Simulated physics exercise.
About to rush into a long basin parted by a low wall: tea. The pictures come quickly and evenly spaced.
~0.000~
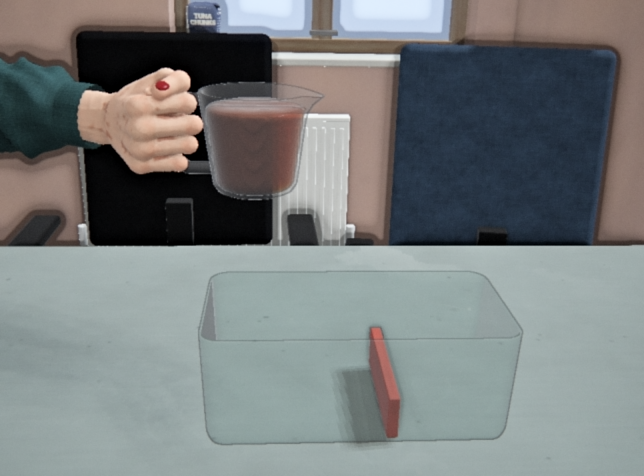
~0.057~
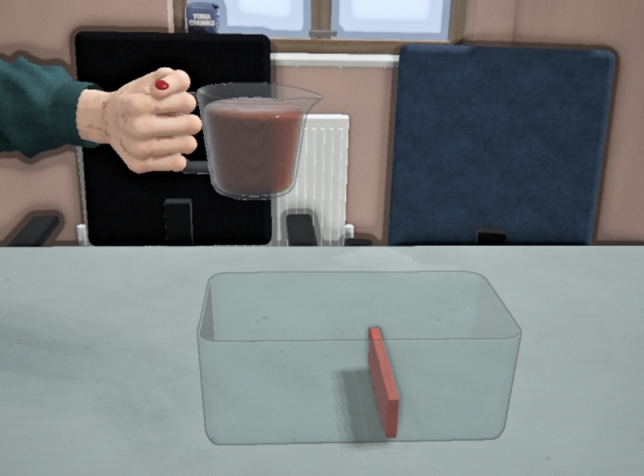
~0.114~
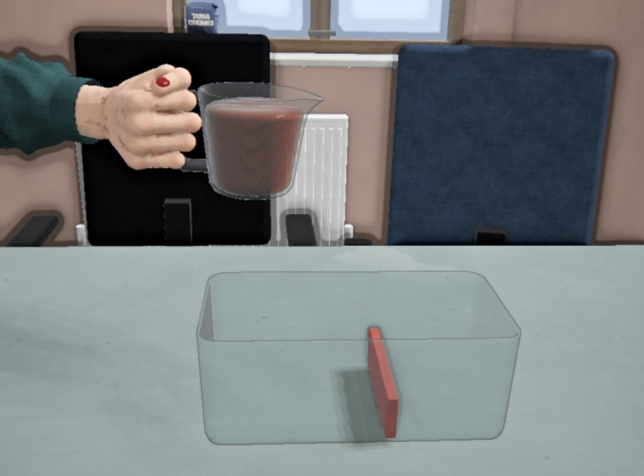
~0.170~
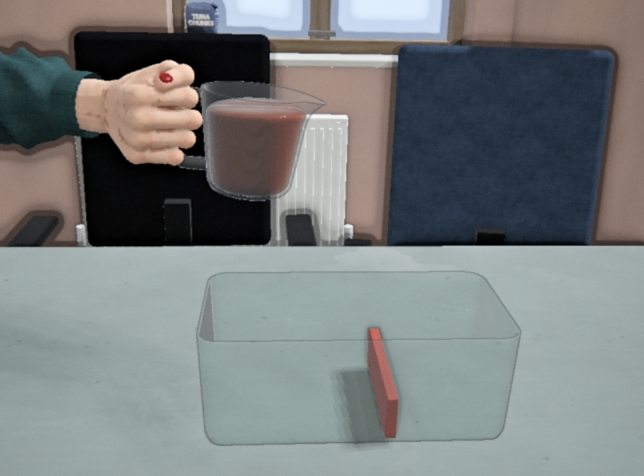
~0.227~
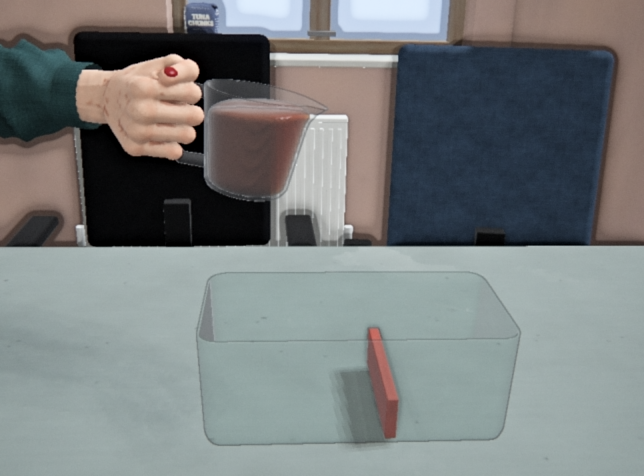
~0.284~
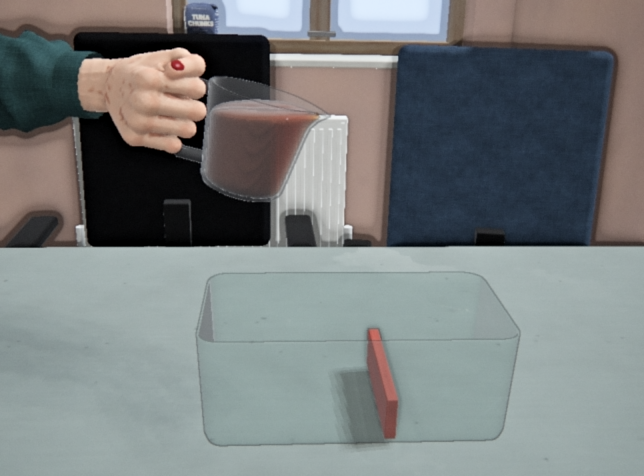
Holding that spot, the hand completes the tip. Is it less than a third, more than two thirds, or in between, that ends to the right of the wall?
I expect the share right of the wall to be at least a third but at most two thirds.
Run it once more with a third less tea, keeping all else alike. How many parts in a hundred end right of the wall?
Estimate: Close to 10 per cent.
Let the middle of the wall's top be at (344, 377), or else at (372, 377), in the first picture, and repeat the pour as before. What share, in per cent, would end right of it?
About 85 % for the first and about 65 % for the second.
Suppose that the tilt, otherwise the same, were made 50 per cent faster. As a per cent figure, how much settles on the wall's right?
Near 30 in a hundred.
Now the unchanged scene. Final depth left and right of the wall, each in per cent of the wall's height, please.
Left part: 20 per cent, right part: 30 per cent.
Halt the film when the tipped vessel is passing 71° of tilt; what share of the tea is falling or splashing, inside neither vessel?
25 %.
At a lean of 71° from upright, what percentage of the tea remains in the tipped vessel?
It works out to close to 65 percent.
Then, 0.71 s in, the tilt is 71° and 63 per cent is still to pour, 2 is left of the wall and 9 right of it.
Then, 1.01 s in, the tilt is 104° and 9 per cent is still to pour, 30 is left of the wall and 44 right of it.
Then, 1.34 s in, the tilt is 110° and 0 per cent is still to pour, 53 is left of the wall and 45 right of it.
Then, 1.69 s in, the tilt is 110° and 0 per cent is still to pour, 53 is left of the wall and 46 right of it.
Finally, 53 per cent lies left of the wall, 46 right of it and 2 outside.
